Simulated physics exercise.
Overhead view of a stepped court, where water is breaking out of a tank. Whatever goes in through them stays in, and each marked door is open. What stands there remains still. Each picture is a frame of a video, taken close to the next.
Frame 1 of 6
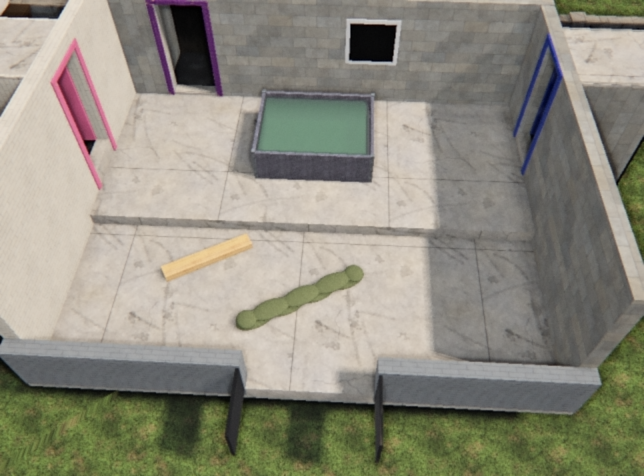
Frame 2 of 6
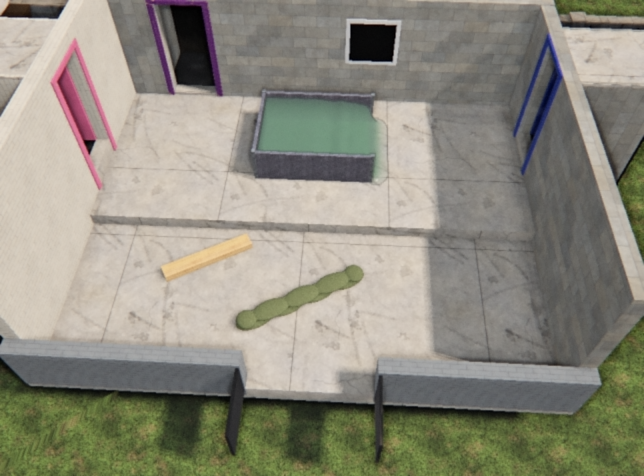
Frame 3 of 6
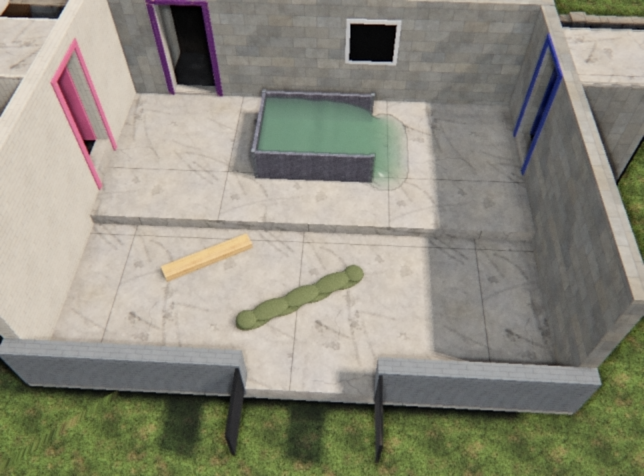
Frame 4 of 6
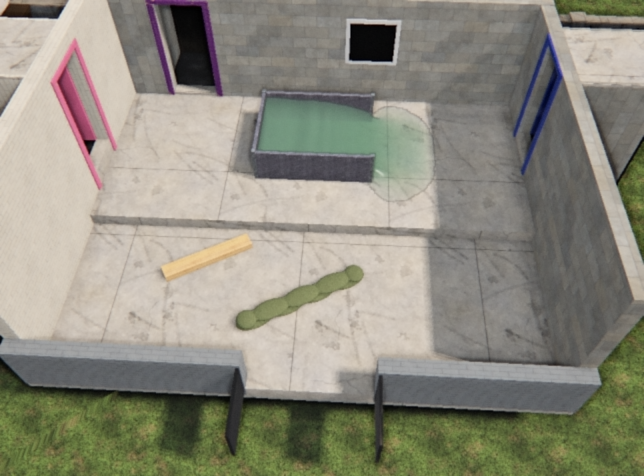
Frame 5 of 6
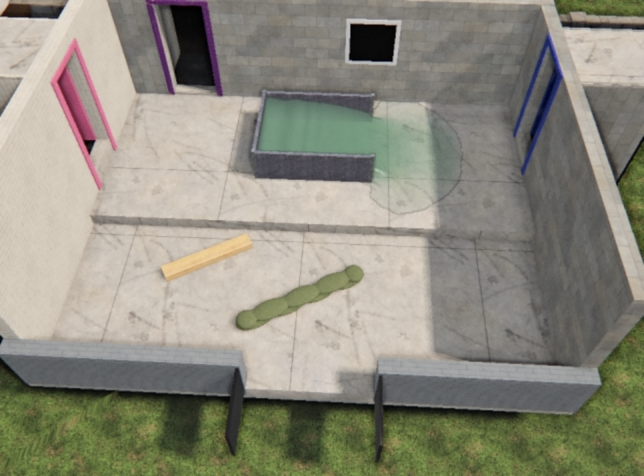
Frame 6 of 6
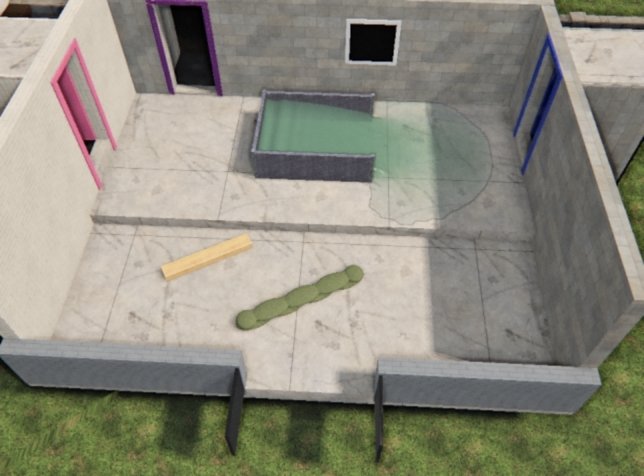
In a walled, stepped court, green water breaks out of a tank's right side and spreads across the upper paved level.
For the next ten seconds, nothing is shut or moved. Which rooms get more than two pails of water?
My prediction: The purple door will get two buckets at most; the pink door will get two buckets at most; the blue door will get more than two buckets.
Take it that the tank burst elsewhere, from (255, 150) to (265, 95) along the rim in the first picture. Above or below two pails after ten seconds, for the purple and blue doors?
In short: Purple exceeds the limit, blue falls short.
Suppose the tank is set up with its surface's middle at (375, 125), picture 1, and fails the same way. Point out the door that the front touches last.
Answer: The door marked pink.
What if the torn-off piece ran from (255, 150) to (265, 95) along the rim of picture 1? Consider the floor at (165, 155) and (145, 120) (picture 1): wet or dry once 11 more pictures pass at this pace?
Point one reached; point two reached.
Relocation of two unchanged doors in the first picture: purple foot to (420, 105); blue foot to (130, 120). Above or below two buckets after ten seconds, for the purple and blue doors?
Then: Purple lets more in, blue takes less.
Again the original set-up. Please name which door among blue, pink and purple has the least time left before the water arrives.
The one in blue.
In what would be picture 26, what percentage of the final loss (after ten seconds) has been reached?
Note - share reached: 35 %.
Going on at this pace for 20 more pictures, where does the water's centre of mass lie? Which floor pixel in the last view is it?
Near (441, 182) in the last view.
A moment on, water covers 20 % of the floor; the purple door not reached, the pink door not reached, the blue door under two buckets in.
Next, water covers 25 % of the floor; the purple door not reached, the pink door not reached, the blue door over two buckets in.
Then, water covers 30 % of the floor; the purple door not reached, the pink door not reached, the blue door far over two buckets in.
Later, water covers 50 % of the floor; the purple door not reached, the pink door not reached, the blue door far over two buckets in.
In the end, water covers 70 % of the floor; the purple door wet at the sill, nothing in, the pink door wet at the sill, nothing in, the blue door far over two buckets in.
